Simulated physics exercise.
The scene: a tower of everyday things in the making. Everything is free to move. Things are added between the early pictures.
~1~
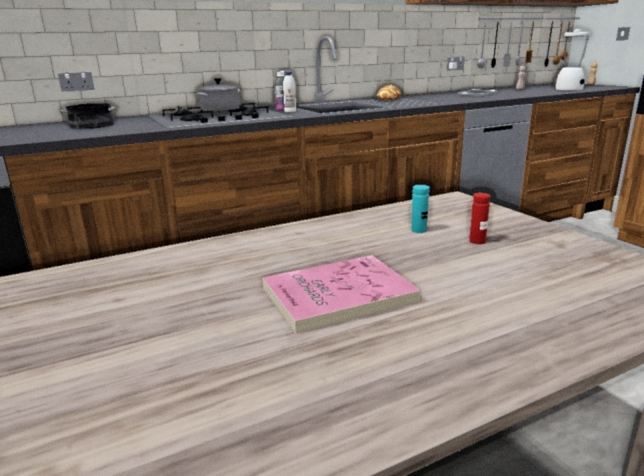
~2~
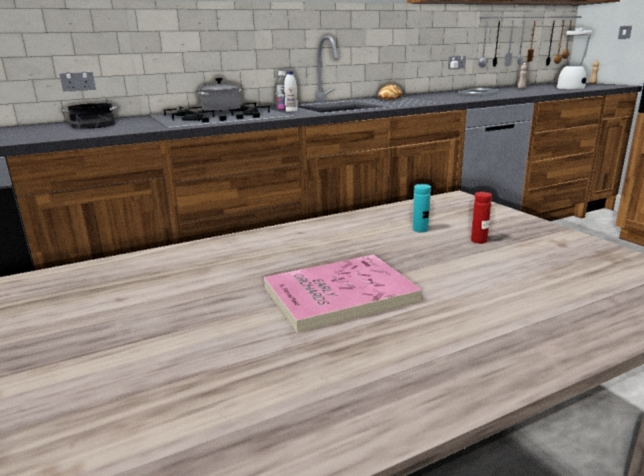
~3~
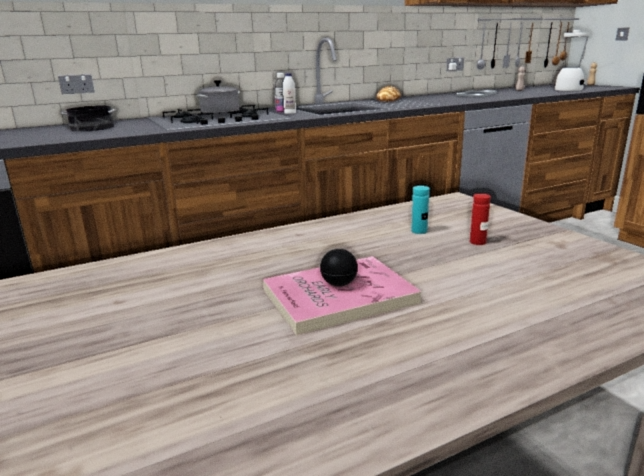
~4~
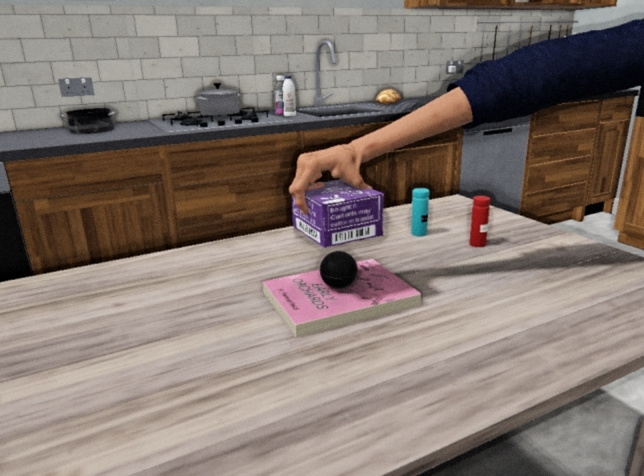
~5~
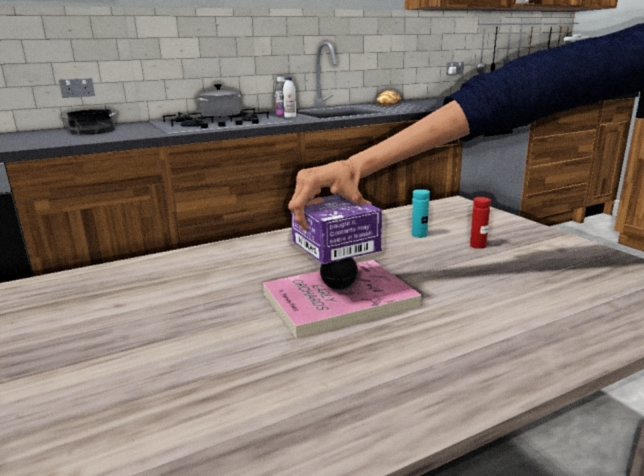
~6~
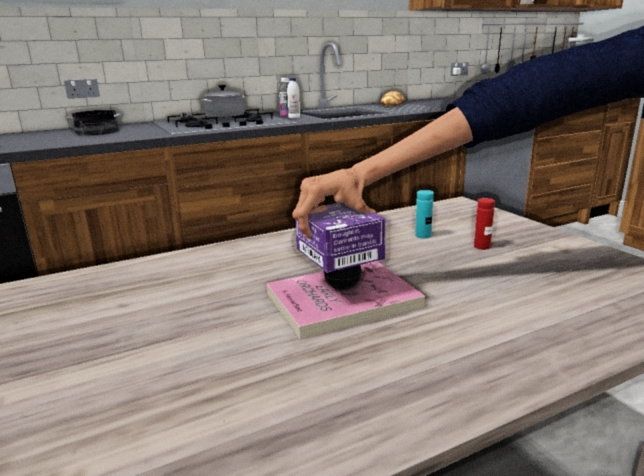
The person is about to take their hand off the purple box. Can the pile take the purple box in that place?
Here the pile loses its balance.
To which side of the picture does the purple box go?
It goes to the left.
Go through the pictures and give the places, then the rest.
In the first frame, the last thing is not in view yet; red shaker (480, 219).
In the second frame, the last thing is not in view yet.
In the third frame, the last thing is not in view yet; red shaker (480, 220).
The fourth frame shows on its way; purple box (337, 211); black ball (339, 270).
The fifth frame shows on its way; purple box (335, 226); red shaker (480, 223).
The sixth frame shows in place under the hand; purple box (339, 235).
Then, 0.50 s later than the last frame, purple box now fallen.
Then, 0.80 s later than the last frame, things are still on the move.
When it is over, fallen, purple box; the other 4 as before. End places, in pixels of the last picture, purple box near (215, 315). The pile comes apart.
